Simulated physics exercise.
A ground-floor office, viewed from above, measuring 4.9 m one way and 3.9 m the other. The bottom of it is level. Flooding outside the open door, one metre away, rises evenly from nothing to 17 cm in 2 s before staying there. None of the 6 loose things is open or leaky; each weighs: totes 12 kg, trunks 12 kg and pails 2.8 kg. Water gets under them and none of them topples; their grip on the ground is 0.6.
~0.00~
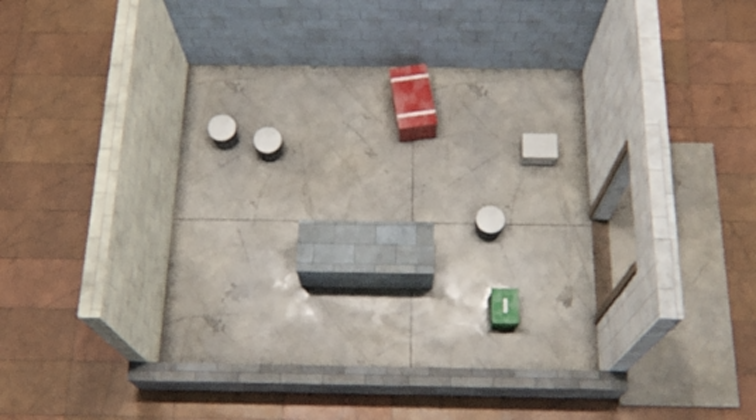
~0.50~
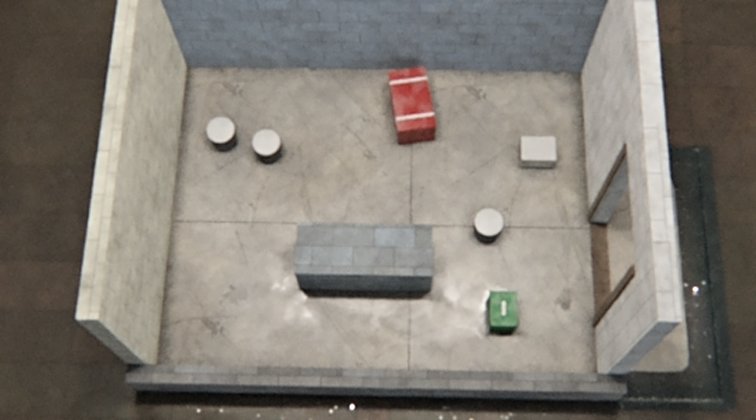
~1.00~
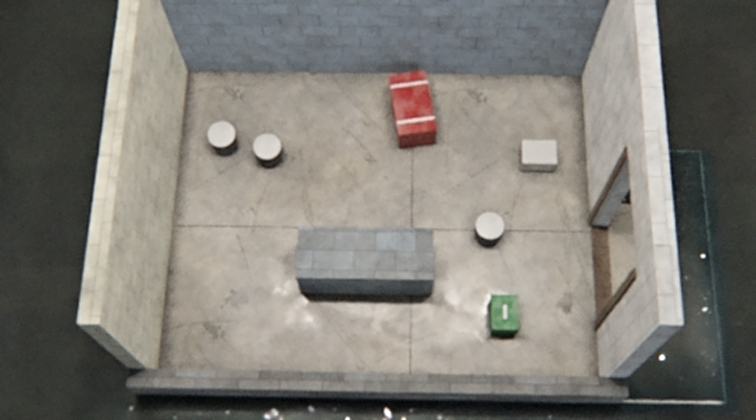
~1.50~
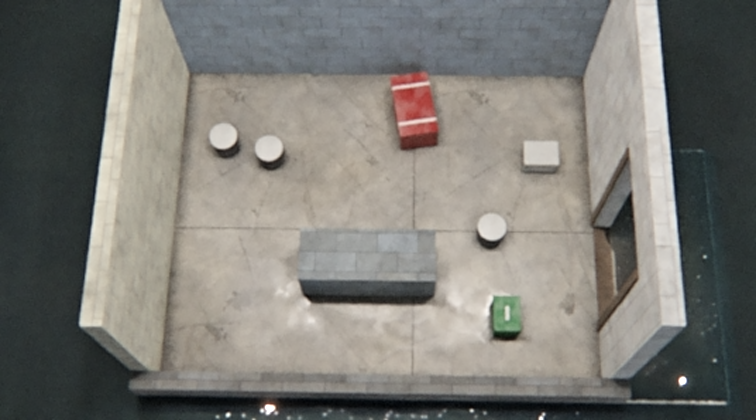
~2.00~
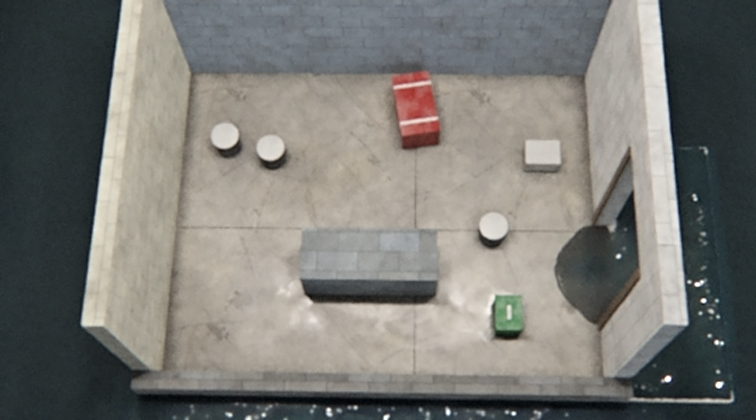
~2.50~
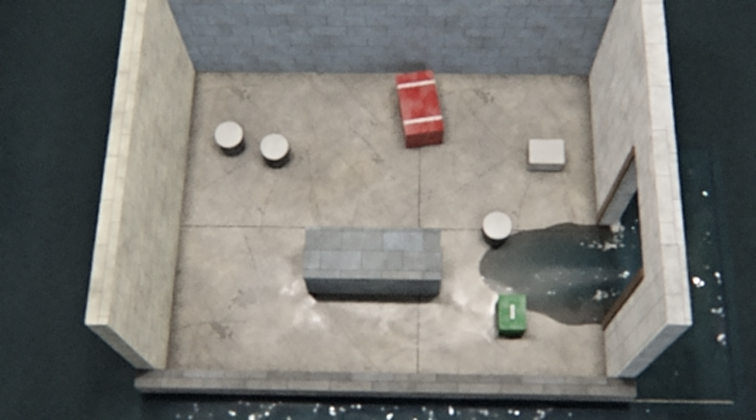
In this clip, a walled room holding a red trunk, a green tote, a grey block and several small objects is seen from above as dark water surrounds it, then spreads through the right-hand doorway across the floor; the objects stay put.
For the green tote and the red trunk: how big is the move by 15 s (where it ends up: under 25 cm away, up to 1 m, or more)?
Outcome: Green tote heads well off, red trunk heads well off.
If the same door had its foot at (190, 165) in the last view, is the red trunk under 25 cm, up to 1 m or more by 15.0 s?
In that case the red trunk travels far.
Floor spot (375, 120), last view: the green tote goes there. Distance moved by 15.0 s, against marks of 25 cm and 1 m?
Short answer, it goes a modest way.
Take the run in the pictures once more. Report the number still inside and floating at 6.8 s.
Just then, the number is 1.
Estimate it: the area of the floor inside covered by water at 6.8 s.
I'd put it close to 16 m2.
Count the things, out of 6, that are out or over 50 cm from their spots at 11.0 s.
I get 5.
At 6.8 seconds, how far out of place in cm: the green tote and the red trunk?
I'd guess about 40 cm and 10 cm by that point.
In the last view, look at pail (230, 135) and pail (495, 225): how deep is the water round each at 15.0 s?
About 8 and 10 cm.
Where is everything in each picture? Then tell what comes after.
The green tote at (505, 306), on the bottom; the red trunk at (413, 96) rests on the ground; 0.0 m2 under water; 0 of 6 have shifted, in the first picture.
The green tote at (504, 309), on the bottom; the red trunk at (412, 98) rests on the ground; water covers 0.0 m2; 0 of 6 have shifted, in the second picture.
The green tote at (505, 312) rests on the ground; the red trunk at (412, 102) rests on the ground; water covers 0.0 m2; 0 of 6 have shifted, in the third picture.
The green tote at (507, 313) rests on the ground; the red trunk at (414, 104), on the bottom; water covers 0.0 m2; 0 of 6 have shifted, in the fourth picture.
The green tote at (509, 313), on the bottom; the red trunk at (415, 103) rests on the ground; 0.4 m2 under water; 0 of 6 have shifted, in the fifth picture.
The green tote at (512, 312) rests on the ground; the red trunk at (419, 102) rests on the ground; water covers 1.2 m2; 0 of 6 have shifted, in the sixth picture.
After 3.5 s the green tote is near (501, 314), 0.1 m from its start, aground; the red trunk is near (419, 102), 0.0 m from its start, aground; 0 afloat.
After 6.8 s the green tote is near (479, 320), 0.4 m from its start, aground; the red trunk is near (413, 95), 0.1 m from its start, afloat; 1 afloat.
After 11.0 s the green tote is near (410, 352), 1.2 m from its start, aground; the red trunk is near (246, 122), 2.1 m from its start, afloat; 4 afloat.
After 15.0 s the green tote is near (316, 333), 2.2 m from its start, afloat; the red trunk is near (256, 215), 2.4 m from its start, afloat; 5 afloat.
